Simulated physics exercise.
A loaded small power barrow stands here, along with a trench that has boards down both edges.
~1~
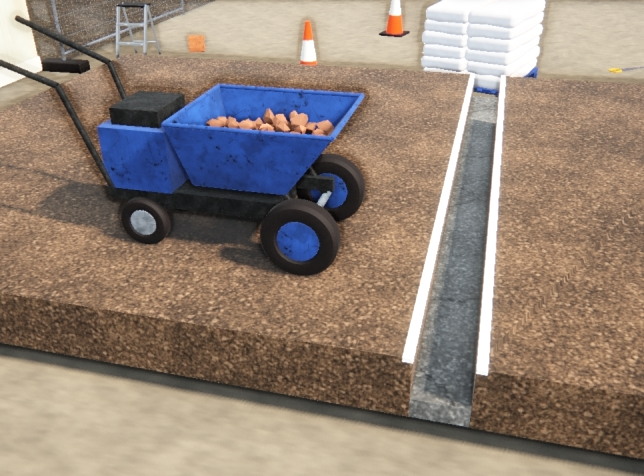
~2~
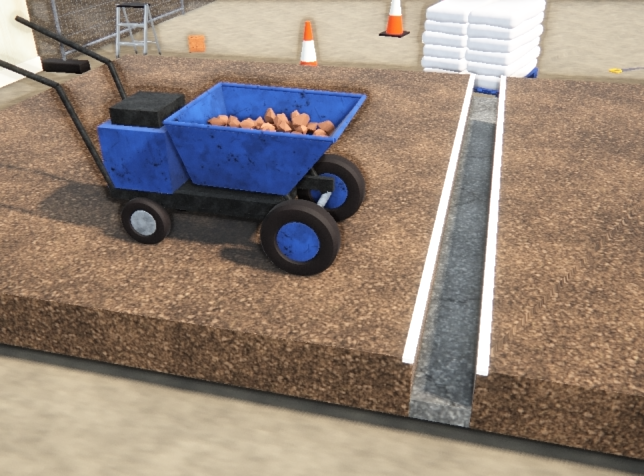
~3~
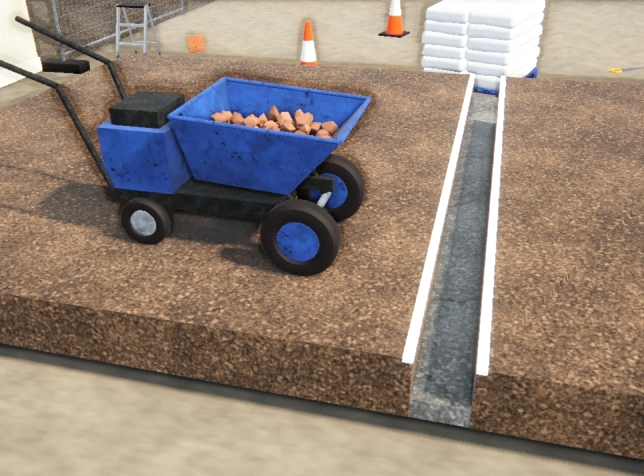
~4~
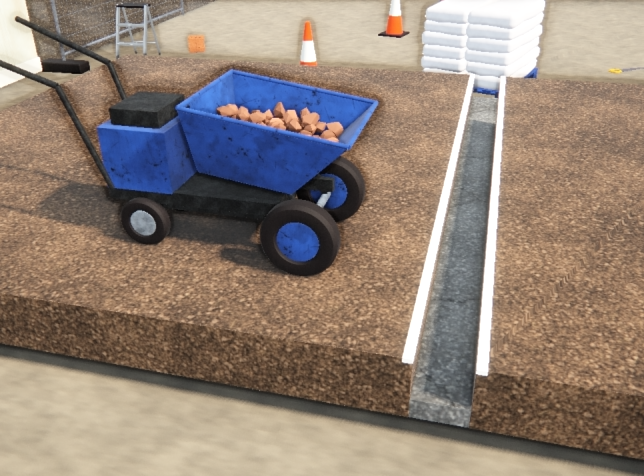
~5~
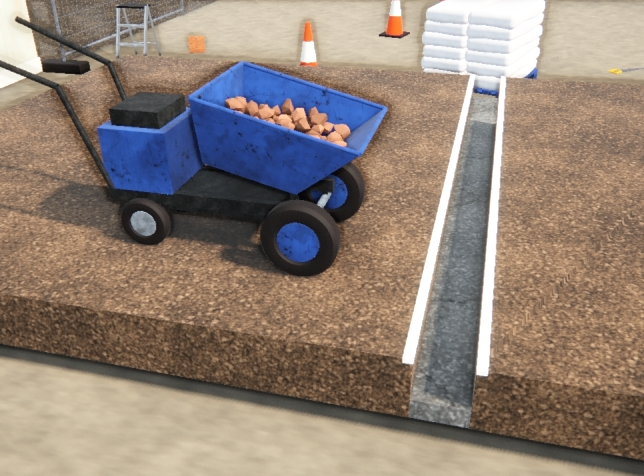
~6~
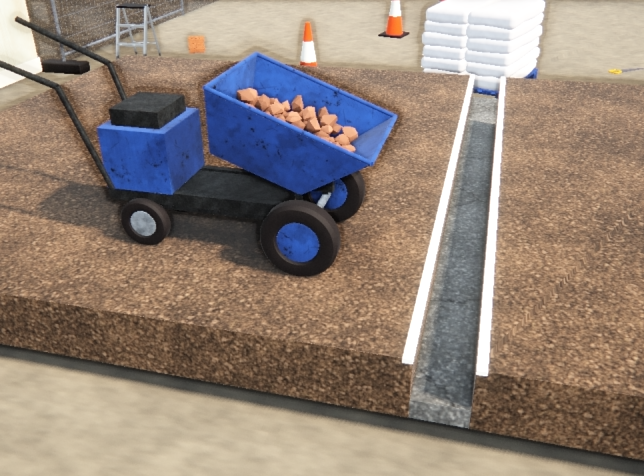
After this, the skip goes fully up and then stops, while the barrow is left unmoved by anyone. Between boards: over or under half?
Over half.
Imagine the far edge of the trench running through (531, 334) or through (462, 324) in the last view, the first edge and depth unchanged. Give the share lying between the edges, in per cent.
100 % then 70 %, roughly.
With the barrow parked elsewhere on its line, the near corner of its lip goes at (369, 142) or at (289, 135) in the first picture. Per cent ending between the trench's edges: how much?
Estimates, in order: 70 % then 50 %.
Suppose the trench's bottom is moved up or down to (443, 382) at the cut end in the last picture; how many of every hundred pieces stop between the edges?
About 60 percent.
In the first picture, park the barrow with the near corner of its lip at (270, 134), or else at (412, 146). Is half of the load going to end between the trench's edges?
From the first position short of one half lands between the edges, from the second short of one half.
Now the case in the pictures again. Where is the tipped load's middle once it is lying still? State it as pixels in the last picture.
Somewhere close to (456, 282) in the last picture.
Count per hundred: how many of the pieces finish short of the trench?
5 %.
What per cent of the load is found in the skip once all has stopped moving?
I reckon some 0 percent.
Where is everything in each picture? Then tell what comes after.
In the first picture, lip of the skip at (332, 139), level; top of the load at (266, 137), lumps of rubble; first edge of the trench at (417, 317); far edge at (485, 327), the trench under half as wide as the skip, and about as deep as wide.
In the second picture, lip of the skip at (334, 140), tipped barely; top of the load at (252, 137).
In the third picture, lip of the skip at (340, 143), tipped barely; top of the load at (256, 135).
In the fourth picture, lip of the skip at (348, 147), tipped a little; top of the load at (259, 129).
In the fifth picture, lip of the skip at (359, 154), tipped a little; top of the load at (242, 125).
In the sixth picture, lip of the skip at (371, 164), tipped clearly; top of the load at (252, 117); first edge of the trench at (417, 318); far edge at (485, 328).
Soon, skip tipped steeply; all in the skip.
A while on, skip tipped right over; nearly all in the skip; a stray few short of the trench; a small part in or heaped over the trench; a stray few falling.
Towards the end, skip tipped right over; a small part in the skip; a stray few short of the trench; most in or heaped over the trench; a stray few beyond it.
Finally, skip tipped right over; a stray few in the skip; a small part short of the trench; nearly all in or heaped over the trench; a stray few beyond it.
